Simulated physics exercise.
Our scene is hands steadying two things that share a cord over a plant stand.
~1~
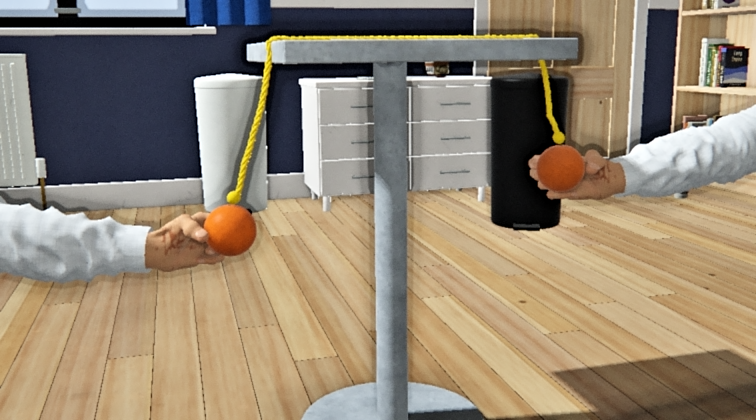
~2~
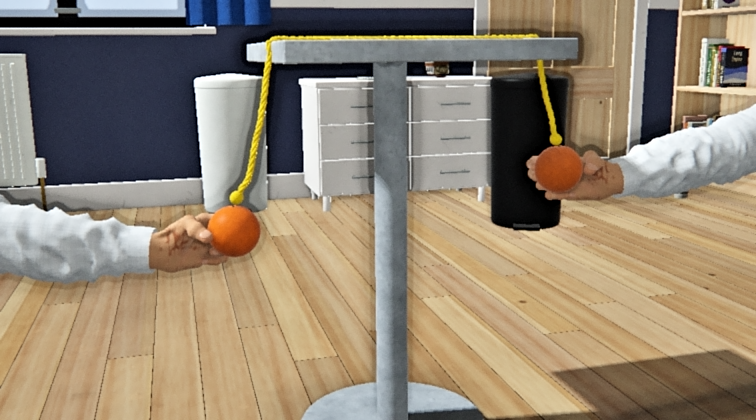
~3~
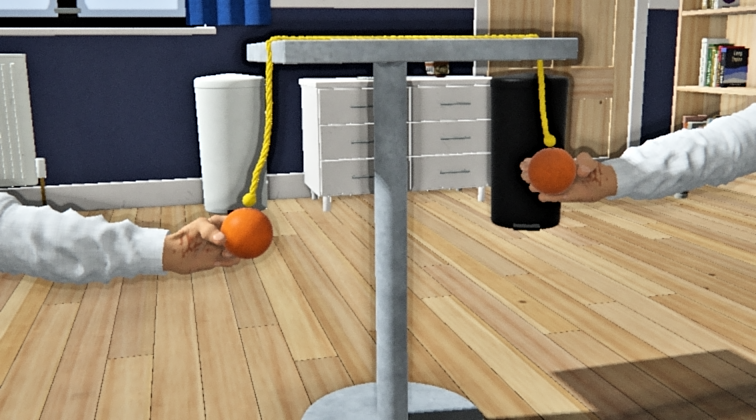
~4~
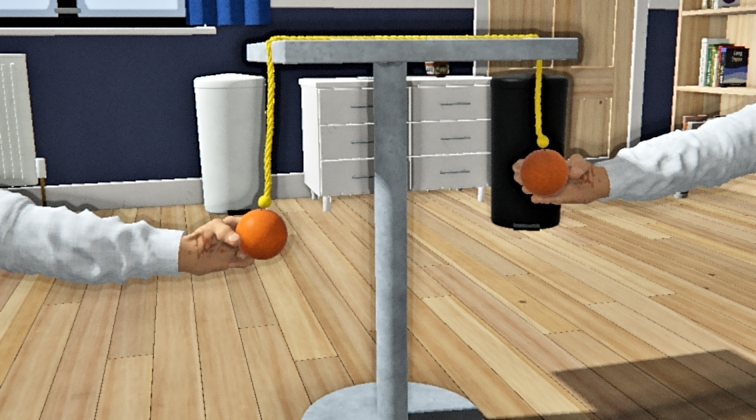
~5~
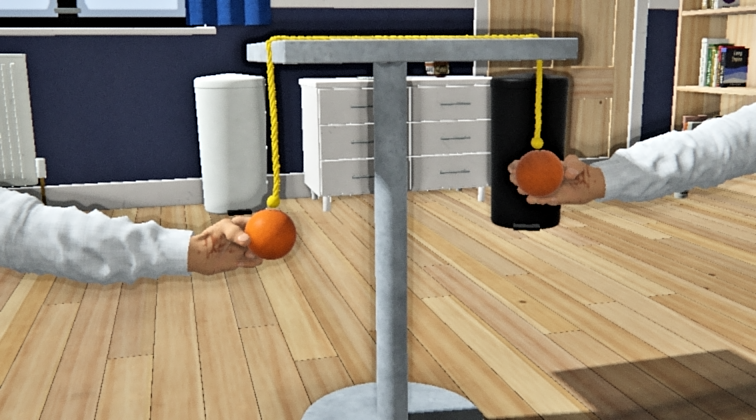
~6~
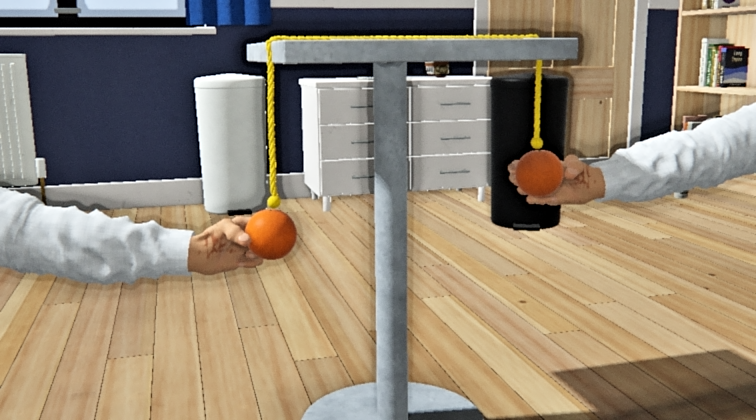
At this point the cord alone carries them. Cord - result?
Still.
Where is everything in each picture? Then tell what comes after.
In the first picture, left orange (230, 230); right orange (560, 168); cord over the top (389, 39).
In the second picture, left orange (235, 231); right orange (559, 169).
In the third picture, left orange (248, 234); right orange (552, 171).
In the fourth picture, left orange (262, 235); right orange (544, 173).
In the fifth picture, left orange (271, 235); right orange (539, 173).
In the sixth picture, left orange (271, 235); right orange (539, 173); cord over the top (389, 39).
Then, 0.26 s on from there, left orange still level near (275, 237); right orange still level near (536, 175).
Then, 0.78 s on from there, left orange still level near (279, 237); right orange still level near (537, 175).
In the end, left orange still level near (278, 237); right orange still level near (539, 175). The cord hangs still.
